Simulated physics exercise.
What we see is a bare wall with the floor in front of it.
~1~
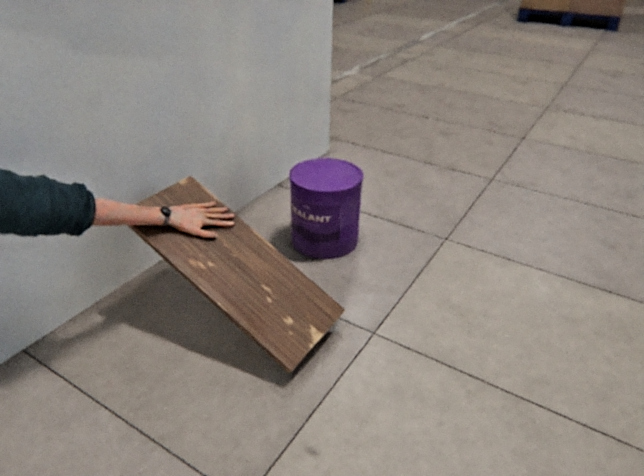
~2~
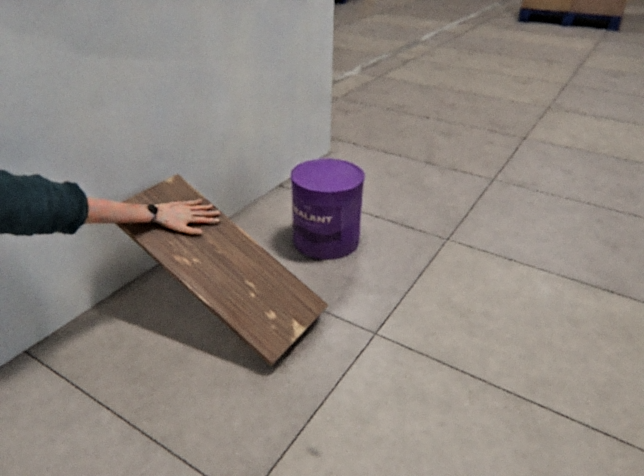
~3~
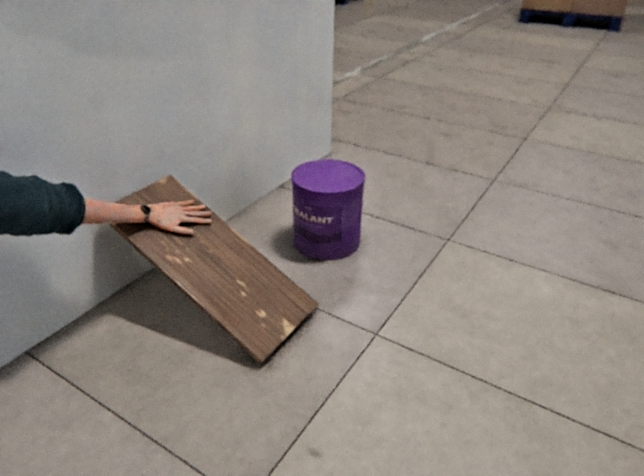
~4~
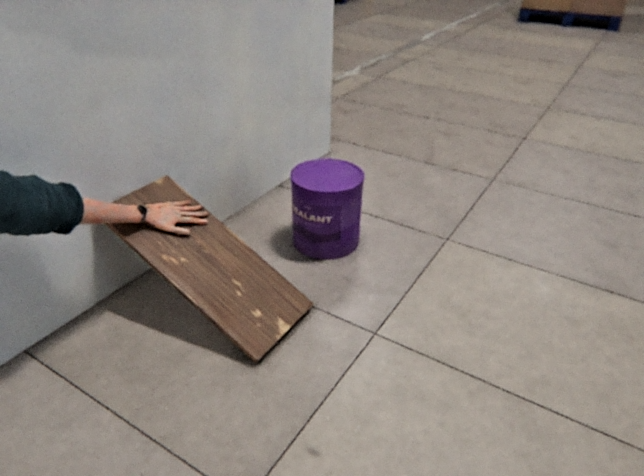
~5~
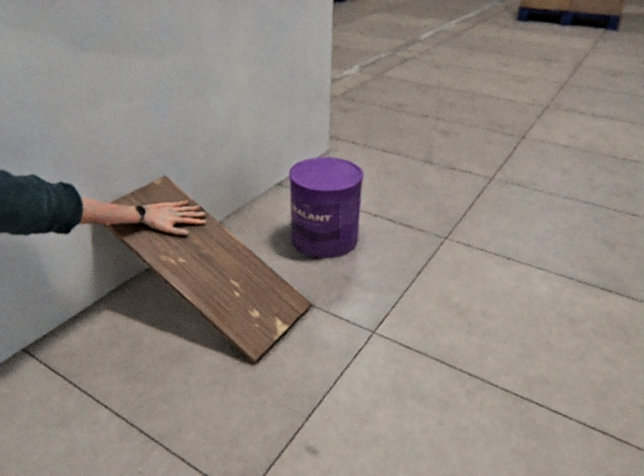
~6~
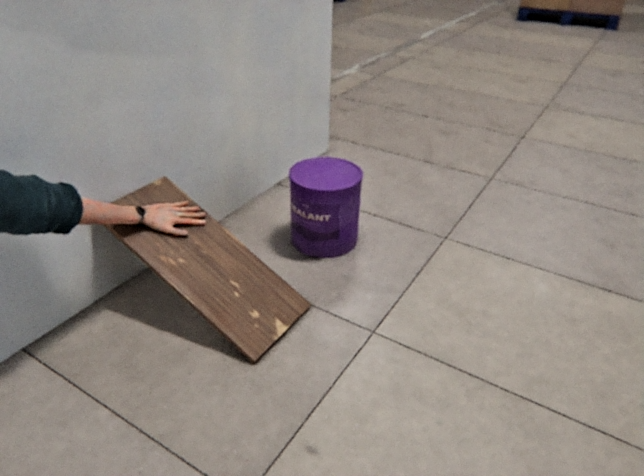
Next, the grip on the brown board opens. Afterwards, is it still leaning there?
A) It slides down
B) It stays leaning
The answer is A.
Then, 0.20 s later than the last frame, brown board leaning 8° more than when let go near (211, 274).
Then, 0.30 s later than the last frame, brown board leaning 26° more than when let go near (219, 301).
Then, 0.40 s later than the last frame, as before.
When it is over, moved from the start, brown board; purple pail as before. End places, in pixels of the last picture, brown board near (219, 301). The board gives way.
